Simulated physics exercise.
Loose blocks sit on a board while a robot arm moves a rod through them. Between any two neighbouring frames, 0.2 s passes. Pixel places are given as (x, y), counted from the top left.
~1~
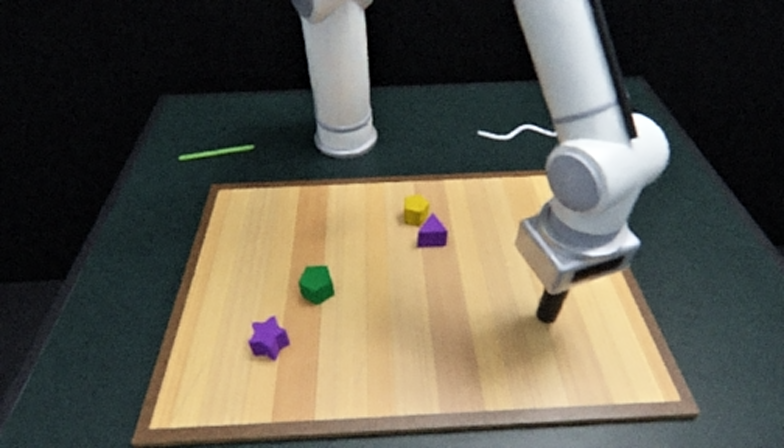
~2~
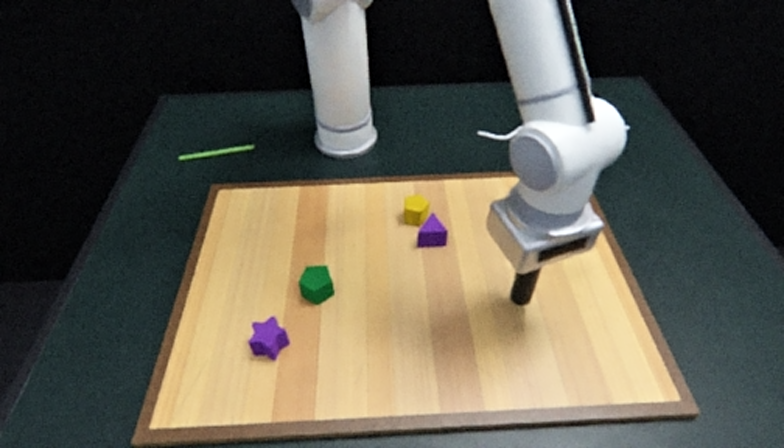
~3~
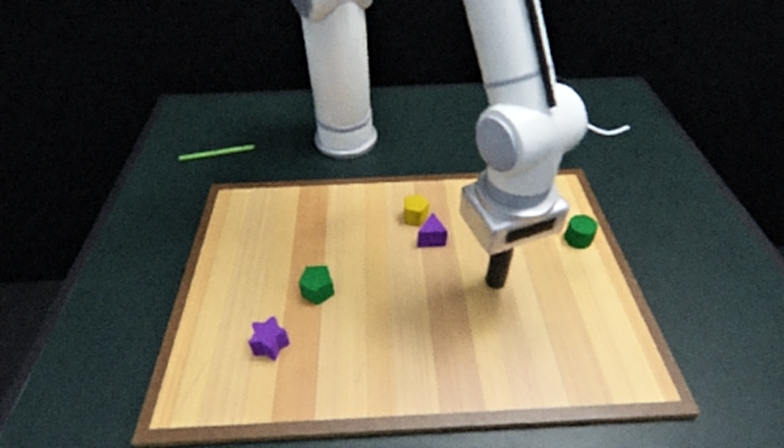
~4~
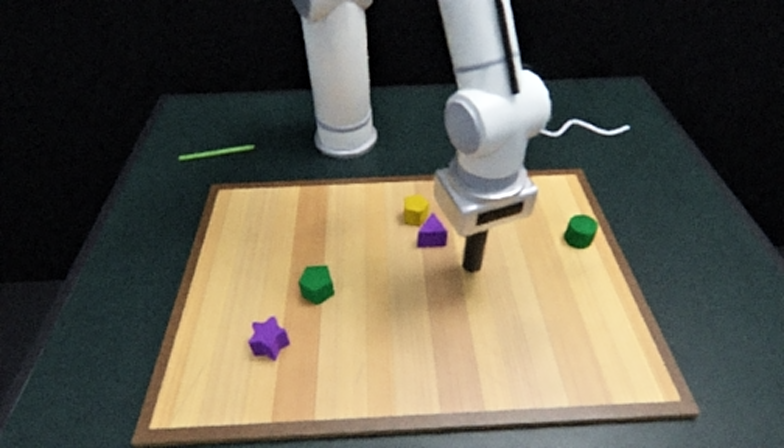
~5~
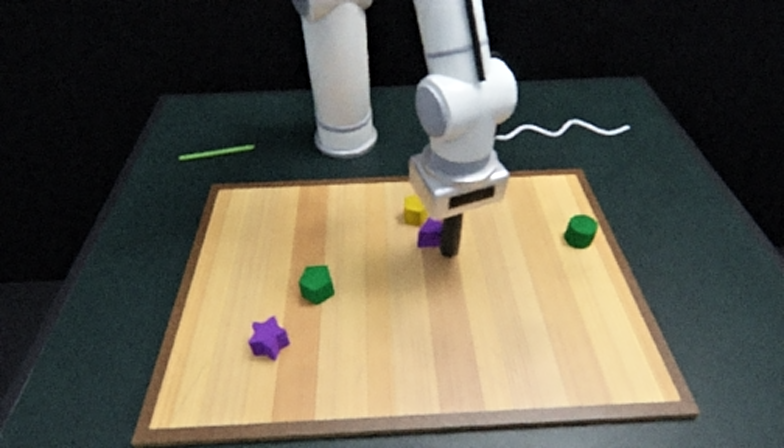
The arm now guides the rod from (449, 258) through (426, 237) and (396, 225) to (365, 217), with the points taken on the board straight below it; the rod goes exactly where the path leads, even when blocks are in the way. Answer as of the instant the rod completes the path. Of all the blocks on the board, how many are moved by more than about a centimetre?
Total: Two.
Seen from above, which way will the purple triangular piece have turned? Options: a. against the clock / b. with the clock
b: With the clock.
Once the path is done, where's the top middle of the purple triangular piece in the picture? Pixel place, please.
Close to (420, 202).
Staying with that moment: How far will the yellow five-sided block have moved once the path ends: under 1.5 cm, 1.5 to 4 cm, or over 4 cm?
It will move between 1.5 and 4 cm.
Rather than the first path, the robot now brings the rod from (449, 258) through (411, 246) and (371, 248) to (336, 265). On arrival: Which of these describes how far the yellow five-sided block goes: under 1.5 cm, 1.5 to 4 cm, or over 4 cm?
Its displacement is below 1.5 cm.
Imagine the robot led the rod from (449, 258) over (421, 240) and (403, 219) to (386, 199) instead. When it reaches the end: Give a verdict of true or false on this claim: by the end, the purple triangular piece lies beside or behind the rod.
Answer: True.
On the path given first. One third of the way, rod (426, 229); yellow five-sided block (409, 197); purple triangular piece (423, 208).
Two thirds of the way, rod (396, 218); yellow five-sided block (404, 193), turned 15° clockwise; purple triangular piece (420, 202), turned 20° clockwise.
At the end, rod (365, 209); yellow five-sided block (404, 193), turned 15° clockwise; purple triangular piece (420, 202), turned 20° clockwise.
